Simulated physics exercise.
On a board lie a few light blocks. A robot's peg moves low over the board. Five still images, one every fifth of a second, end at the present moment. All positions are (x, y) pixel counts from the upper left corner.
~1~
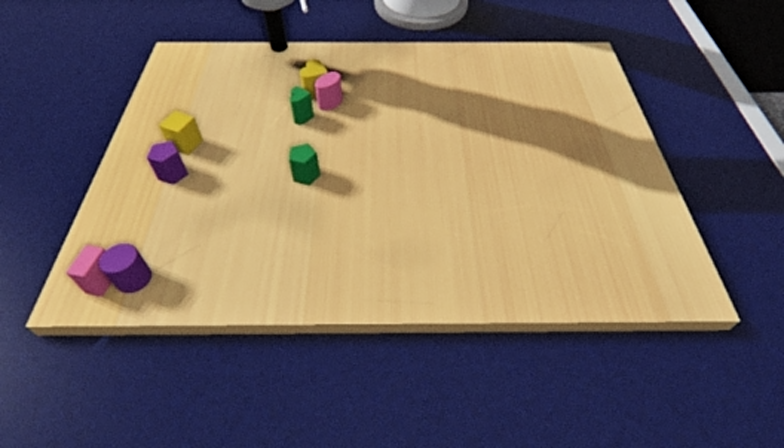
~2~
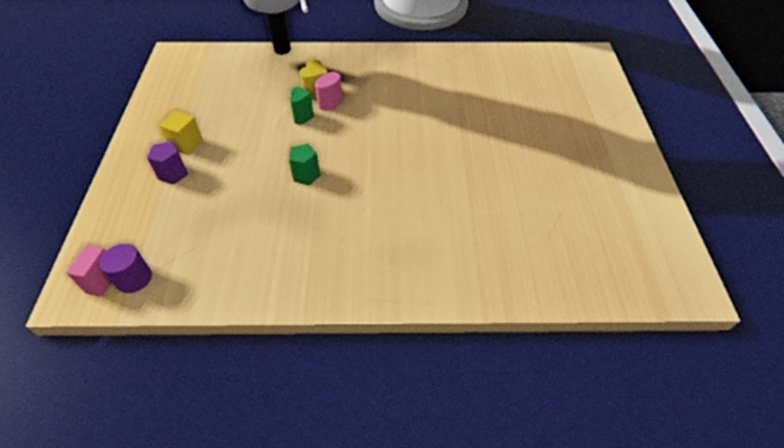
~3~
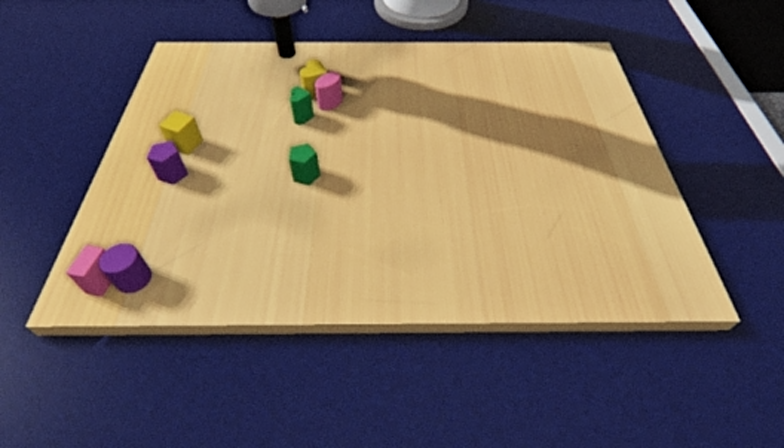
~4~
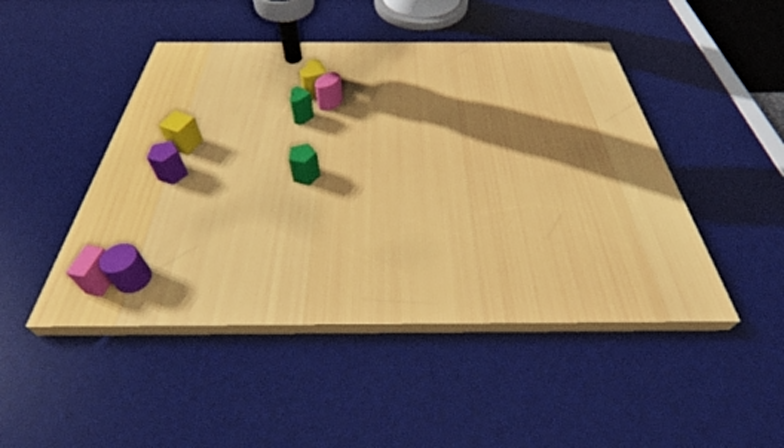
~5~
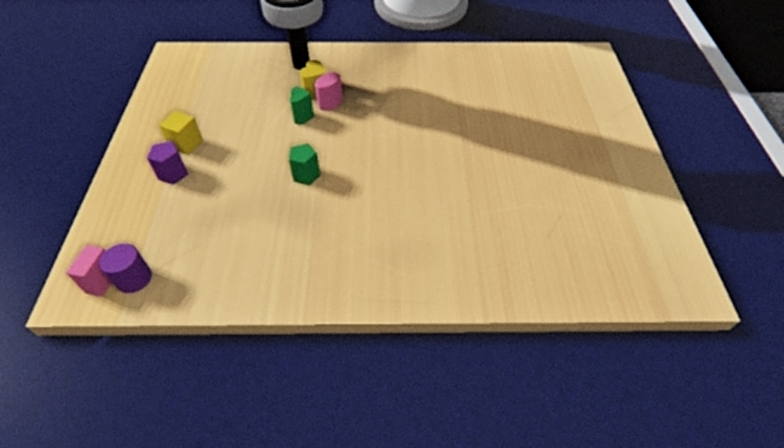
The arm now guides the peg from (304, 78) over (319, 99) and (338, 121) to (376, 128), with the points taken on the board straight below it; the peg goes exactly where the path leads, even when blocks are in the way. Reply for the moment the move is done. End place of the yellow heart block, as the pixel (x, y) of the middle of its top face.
My prediction: (392, 117).
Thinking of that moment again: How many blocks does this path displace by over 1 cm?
This push will displace two blocks.
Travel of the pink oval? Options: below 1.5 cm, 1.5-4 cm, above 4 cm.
Over 4 cm.
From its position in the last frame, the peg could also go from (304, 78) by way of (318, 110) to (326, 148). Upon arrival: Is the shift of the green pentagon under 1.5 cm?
Answer: Yes.
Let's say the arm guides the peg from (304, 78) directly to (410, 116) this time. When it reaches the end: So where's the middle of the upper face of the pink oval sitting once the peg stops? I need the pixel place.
It is going to be at (332, 98).
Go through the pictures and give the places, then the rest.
Lower end of the peg at (279, 48), tops of blocks, green heart block at (299, 93), yellow heart block at (313, 68), pink oval at (328, 79), in the first picture.
Peg at (283, 50), blocks as before, in the second picture.
Peg at (287, 54), blocks as before, in the third picture.
Peg at (294, 59), blocks as before, in the fourth picture.
Peg at (302, 65), green heart block at (299, 93), yellow heart block at (313, 68), pink oval at (328, 79), in the fifth picture.
On the path given first. One third of the way, peg at (318, 87); yellow heart block at (332, 86), turned 20° anticlockwise; pink oval at (347, 95), turned 15° clockwise.
Two thirds of the way, peg at (337, 109); yellow heart block at (357, 107), turned 35° anticlockwise; pink oval at (376, 113).
At the end, peg at (376, 116); green heart block not moved; yellow heart block at (392, 117); pink oval at (408, 128).
